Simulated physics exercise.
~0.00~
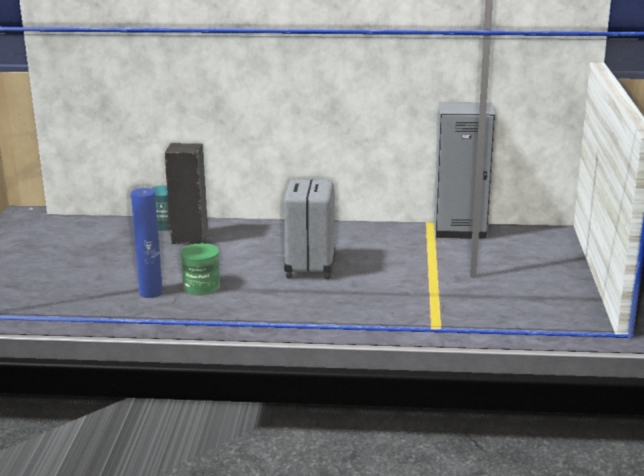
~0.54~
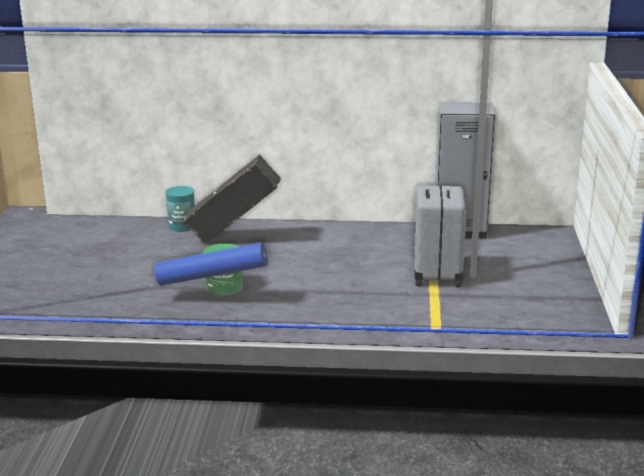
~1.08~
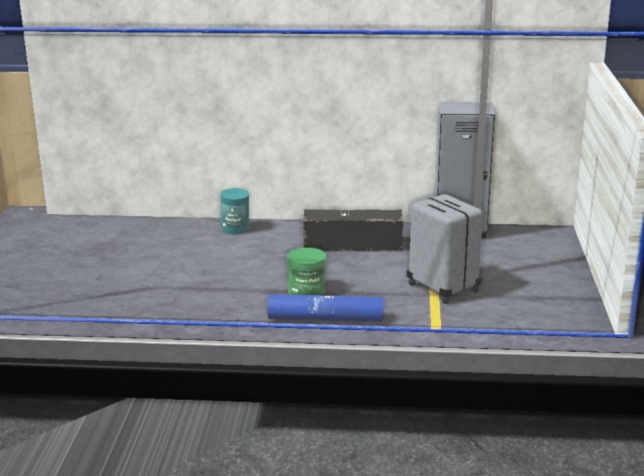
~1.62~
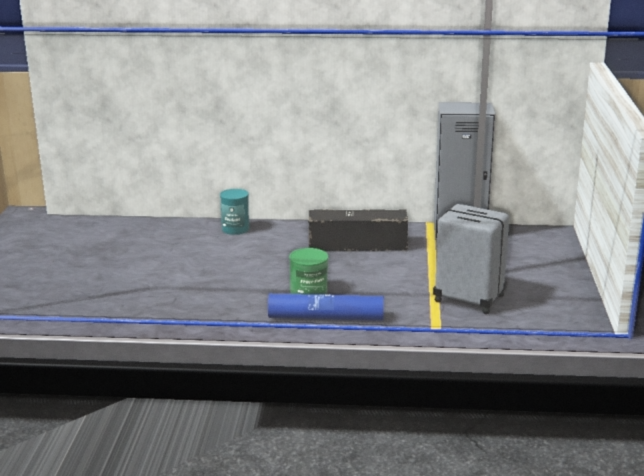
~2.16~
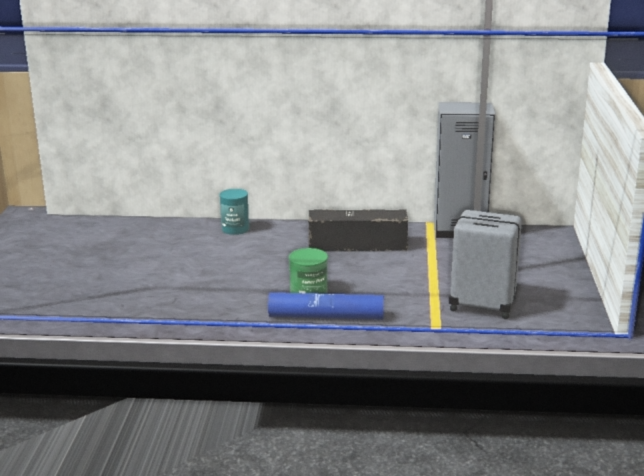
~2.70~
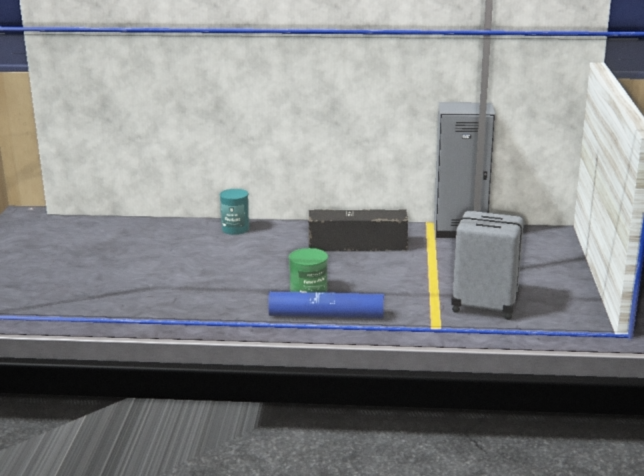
The footage shows a grey wheeled case rolling right across a bay floor while a blue roll and a black tall box topple and two buckets slide right; the case turns and stops beyond the yellow line, with the other loose items resting short of it.
